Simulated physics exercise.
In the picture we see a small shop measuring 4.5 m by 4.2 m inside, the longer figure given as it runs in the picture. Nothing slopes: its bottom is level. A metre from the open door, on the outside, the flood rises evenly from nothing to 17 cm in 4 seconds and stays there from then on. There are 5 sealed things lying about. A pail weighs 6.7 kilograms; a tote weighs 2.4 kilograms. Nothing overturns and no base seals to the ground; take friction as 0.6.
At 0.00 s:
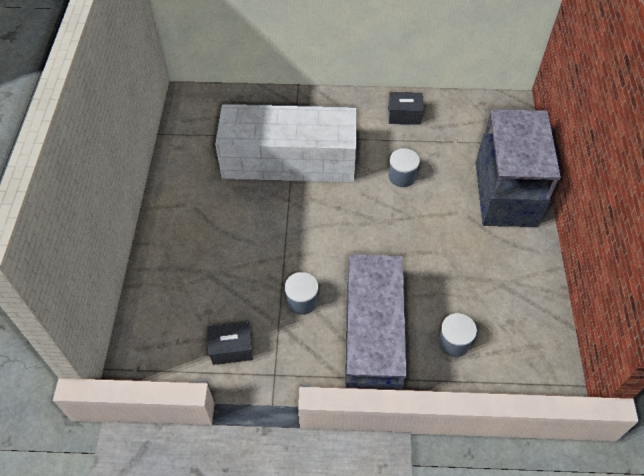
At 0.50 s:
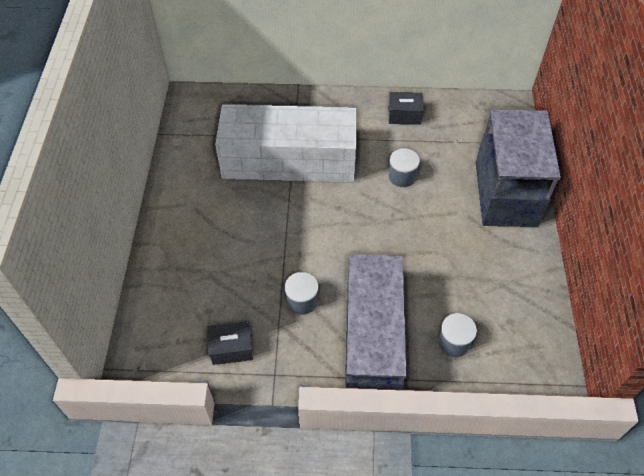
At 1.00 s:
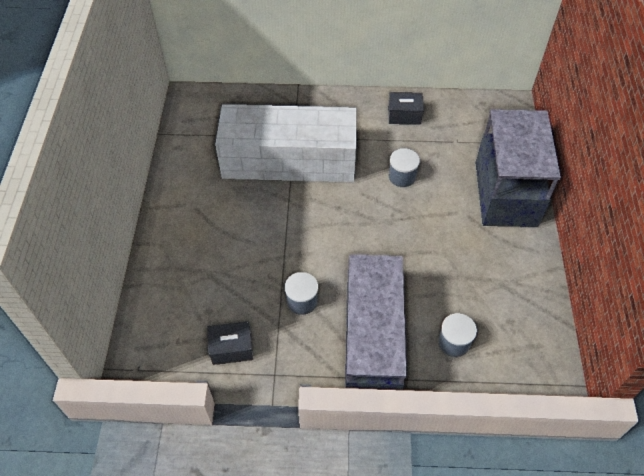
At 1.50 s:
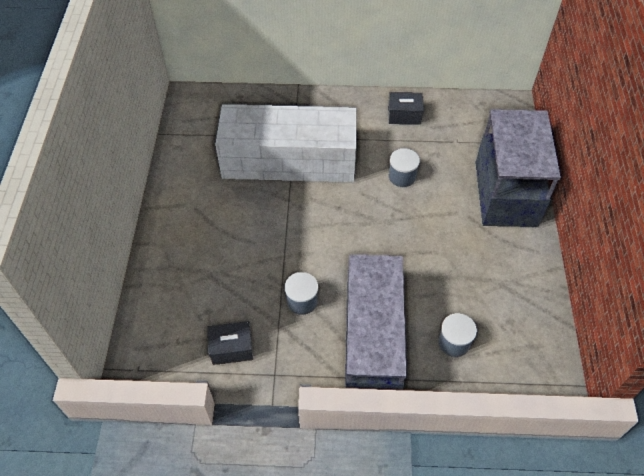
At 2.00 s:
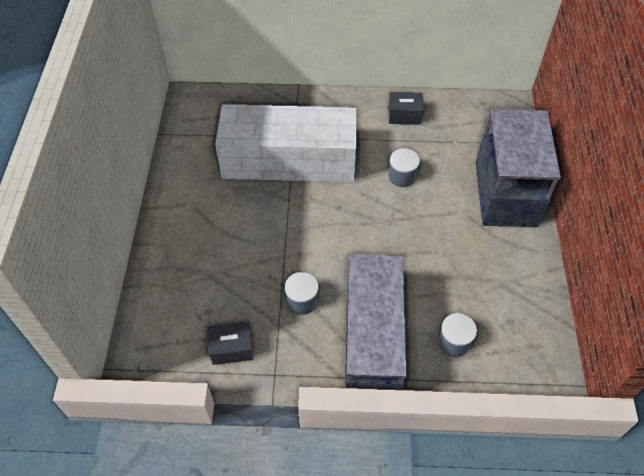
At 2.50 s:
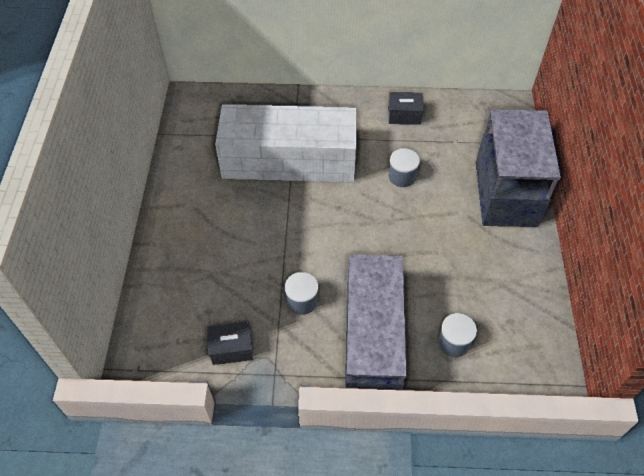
Bluish water spreads over the paving outside a small walled shop, covering the slab before the front doorway and just reaching the opening, while the blocks, dark boxes and white-topped cylinders inside stay still.
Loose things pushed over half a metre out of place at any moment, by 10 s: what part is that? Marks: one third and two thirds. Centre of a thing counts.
The middle of three bands.
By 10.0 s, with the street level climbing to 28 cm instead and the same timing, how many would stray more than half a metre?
That would give 4.
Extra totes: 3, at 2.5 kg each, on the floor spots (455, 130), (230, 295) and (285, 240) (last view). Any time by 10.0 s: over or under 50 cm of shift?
Sequence: Below the line / above the line / above the line.
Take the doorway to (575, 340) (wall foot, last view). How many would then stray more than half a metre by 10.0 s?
That would give 1.
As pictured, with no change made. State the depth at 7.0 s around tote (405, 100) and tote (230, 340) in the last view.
Depth approx. 0 cm / 5 cm.
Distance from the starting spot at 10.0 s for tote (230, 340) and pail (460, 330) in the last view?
The first is 350 cm from its start, the second 0 cm.
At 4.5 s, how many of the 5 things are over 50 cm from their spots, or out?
At that moment it comes to 1.
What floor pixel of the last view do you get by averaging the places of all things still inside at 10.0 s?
Roughly at (389, 194).
After 3.5 s 0 of 5 are over 50 cm from their spots; 0 afloat.
After 4.5 s 1 of 5 are over 50 cm from their spots; 0 afloat.
After 7.0 s 2 of 5 are over 50 cm from their spots; 1 afloat.
After 10.0 s 2 of 5 are over 50 cm from their spots, and 2 have been at some point; 2 afloat.
